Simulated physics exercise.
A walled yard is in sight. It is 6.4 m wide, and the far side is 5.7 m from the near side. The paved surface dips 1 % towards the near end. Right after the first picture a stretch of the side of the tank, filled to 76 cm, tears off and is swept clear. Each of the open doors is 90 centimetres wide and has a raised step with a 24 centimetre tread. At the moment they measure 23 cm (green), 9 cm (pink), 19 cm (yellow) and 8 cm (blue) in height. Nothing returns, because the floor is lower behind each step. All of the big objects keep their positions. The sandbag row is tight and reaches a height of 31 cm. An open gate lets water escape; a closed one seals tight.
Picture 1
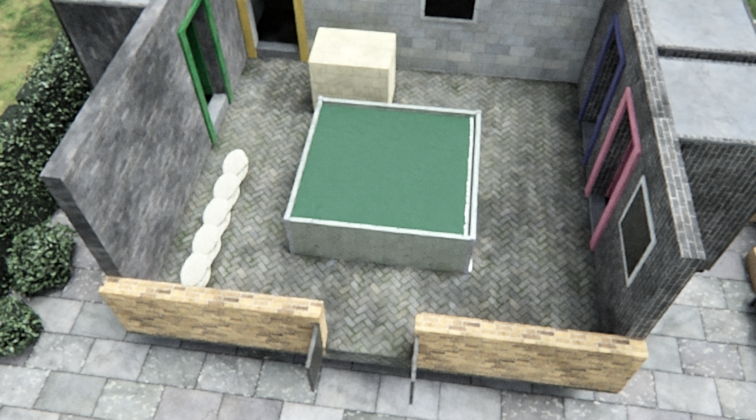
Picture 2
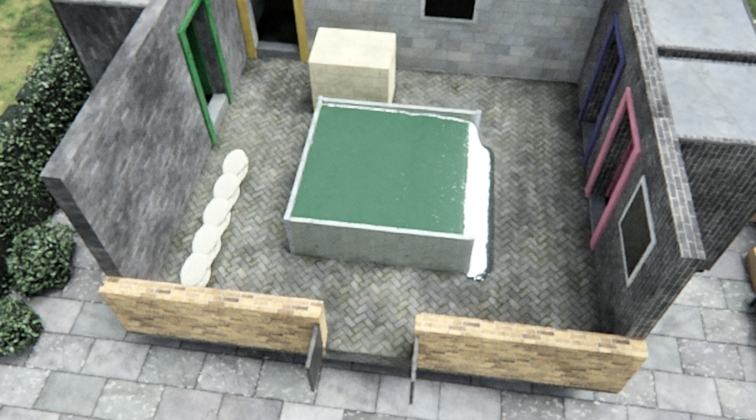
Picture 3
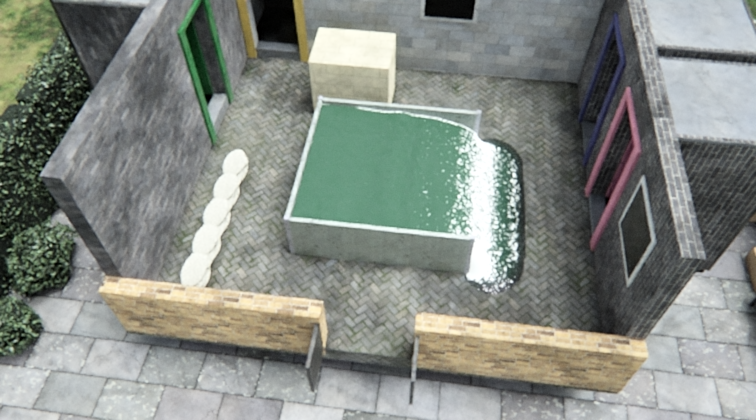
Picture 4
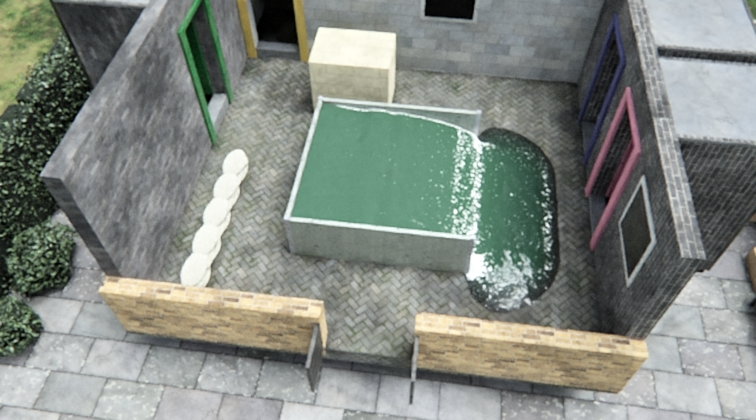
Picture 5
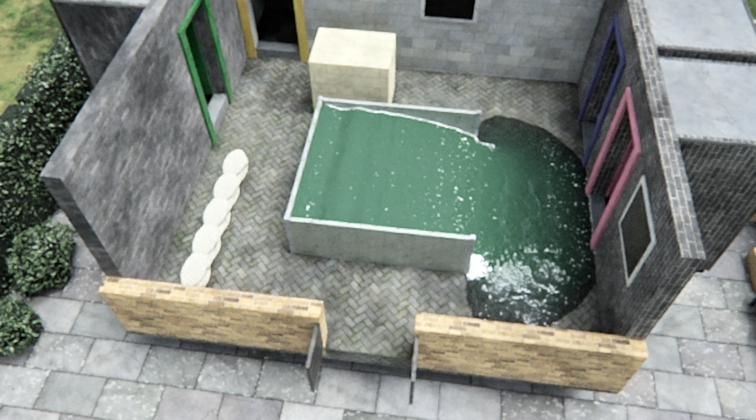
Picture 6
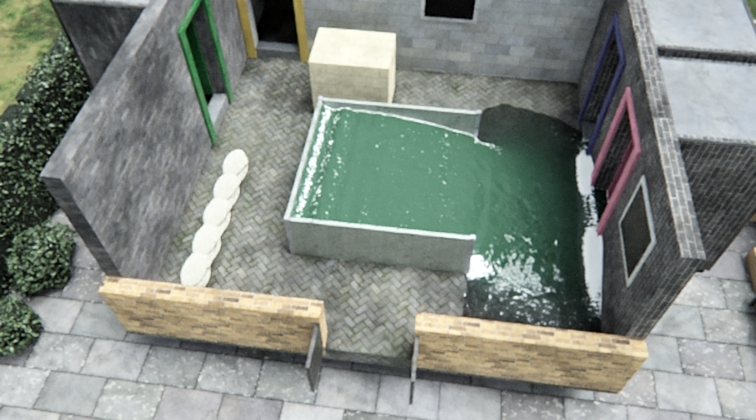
A grey-walled tank of green water stands in the middle of a walled, brick-paved yard, seen from high above by a still camera. A pale block sits behind it, white rounded shapes line the left near a green doorway, and blue and pink doorways open on the right. The tank's right side gives way, and foaming water pours out, spreading across the paving to the right wall.
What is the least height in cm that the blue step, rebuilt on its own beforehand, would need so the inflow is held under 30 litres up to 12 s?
Around 25 cm would be enough.
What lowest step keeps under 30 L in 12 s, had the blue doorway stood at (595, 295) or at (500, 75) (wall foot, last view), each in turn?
First place around 34 cm, second around 14.0 cm.
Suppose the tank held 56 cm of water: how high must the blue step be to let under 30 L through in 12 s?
A step of about 17 cm does it.
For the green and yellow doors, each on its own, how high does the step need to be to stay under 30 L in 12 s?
Close to 10.5 cm (green) and close to 12.0 cm (yellow).
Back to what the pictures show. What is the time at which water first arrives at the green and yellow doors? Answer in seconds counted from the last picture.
Green 4.5 s, yellow 3.4 s.
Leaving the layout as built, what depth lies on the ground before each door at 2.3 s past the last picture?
In cm: Green 0, pink 34, yellow 0, blue 22.
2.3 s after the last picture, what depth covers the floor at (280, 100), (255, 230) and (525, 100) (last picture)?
Approx. 0 / 0 / 11 cm.
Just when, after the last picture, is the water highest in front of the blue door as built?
It peaks around 1.0 s.
Then, 0.7 s after the last picture water covers 30 % of the floor, deepest (51 cm) near (598, 365); 26 cm at the blue door, 44 litres in over its 8 cm step.
Then, 2.3 s after the last picture water covers 55 % of the floor, deepest (42 cm) near (598, 365); 22 cm at the blue door, 207 litres in over its 8 cm step.
Then, 11.3 s after the last picture water covers 95 % of the floor, deepest (24 cm) near (146, 310); 9 cm at the blue door, 325 litres in over its 8 cm step.
At the blue door as built, the water peaked near 28 cm, 1.1 s after the last picture.
With a step of 23 cm, 47 litres would have come in within the 12 s; with 31 cm, 6 litres. So under 30 litres takes about 25 cm.
